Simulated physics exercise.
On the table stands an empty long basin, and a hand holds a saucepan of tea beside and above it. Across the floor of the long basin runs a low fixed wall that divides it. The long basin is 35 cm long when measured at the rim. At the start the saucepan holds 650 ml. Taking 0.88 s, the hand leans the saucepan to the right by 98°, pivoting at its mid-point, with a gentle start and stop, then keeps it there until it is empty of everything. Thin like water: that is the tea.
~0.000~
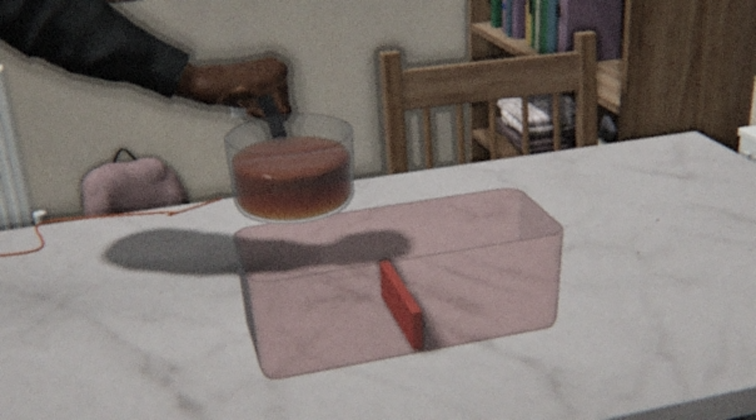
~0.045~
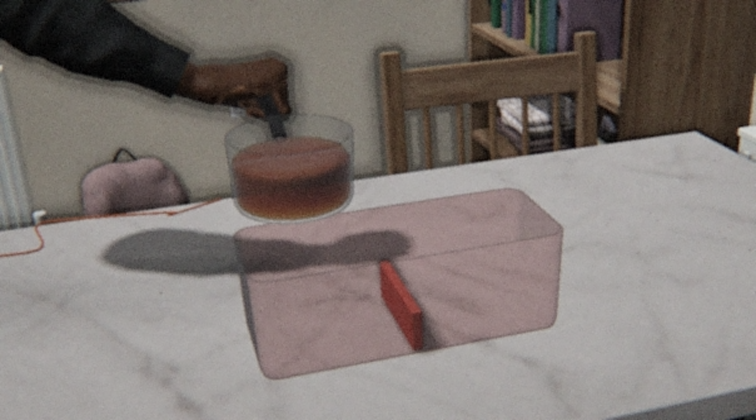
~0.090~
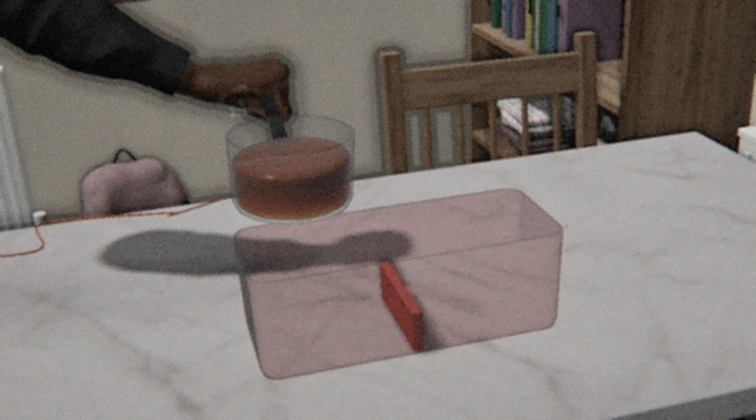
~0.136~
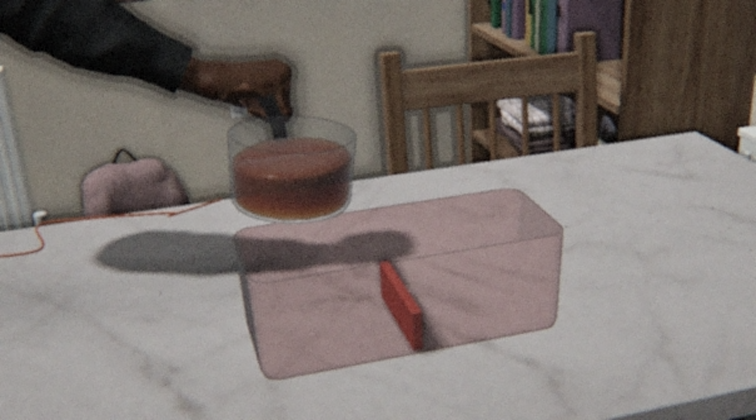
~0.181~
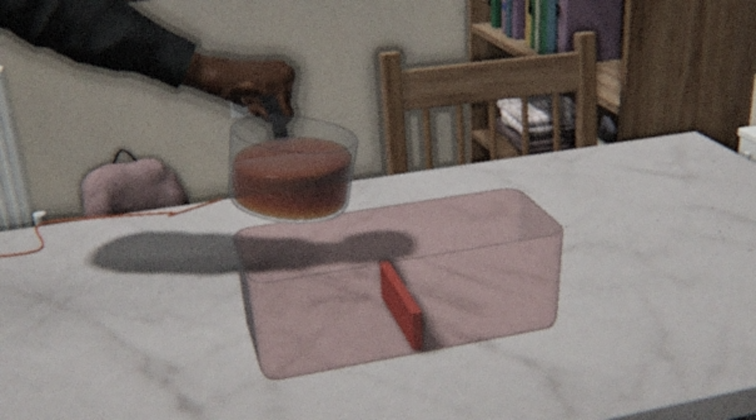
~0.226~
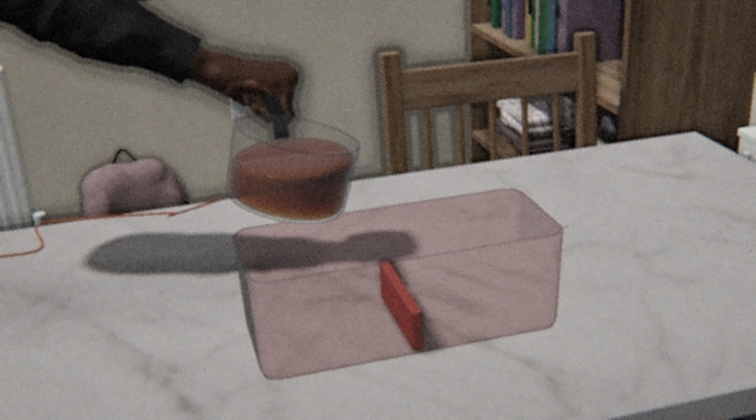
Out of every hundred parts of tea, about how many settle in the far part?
About 53 out of 100.
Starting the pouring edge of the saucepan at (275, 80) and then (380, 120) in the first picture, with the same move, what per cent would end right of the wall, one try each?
Near 5 in a hundred on the first go and near 90 in a hundred on the second.
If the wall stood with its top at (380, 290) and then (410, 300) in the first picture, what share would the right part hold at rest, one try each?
I'd put it at about 80 per cent for the first and about 50 per cent for the second.
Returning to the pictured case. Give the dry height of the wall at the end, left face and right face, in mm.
Close to 36 mm left and close to 34 mm right.
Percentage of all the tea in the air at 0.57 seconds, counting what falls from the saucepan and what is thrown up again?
24 per cent.
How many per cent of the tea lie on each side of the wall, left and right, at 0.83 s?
Near 24 on the left, 52 on the right.
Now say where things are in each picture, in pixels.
In the first frame, it leans 0°; its right rim is at (350, 127); the tea meets the walls at (231, 162) and (347, 146); the long basin's rim runs from (241, 257) to (541, 210); the wall's top is at (400, 287).
In the second frame, it leans 1°; its right rim is at (350, 128); the tea meets the walls at (231, 162) and (347, 147).
In the third frame, it leans 3°; its right rim is at (351, 130); the tea meets the walls at (231, 162) and (347, 147).
In the fourth frame, it leans 6°; its right rim is at (353, 133); the tea meets the walls at (231, 162) and (349, 148).
In the fifth frame, it leans 10°; its right rim is at (355, 138); the tea meets the walls at (233, 162) and (349, 148).
In the sixth frame, it leans 15°; its right rim is at (357, 143); the tea meets the walls at (232, 162) and (350, 149).
By 0.57 s the tilt is 71° and 65 per cent is still to pour, 3 is left of the wall and 7 right of it.
By 0.83 s the tilt is 97° and 17 per cent is still to pour, 24 is left of the wall and 52 right of it.
By 1.09 s the tilt is 98° and 3 per cent is still to pour, 43 is left of the wall and 53 right of it.
By 1.38 s the tilt is 98° and 0 per cent is still to pour, 46 is left of the wall and 53 right of it.
At rest 47 per cent lies left of the wall, 53 right of it and 0 outside.
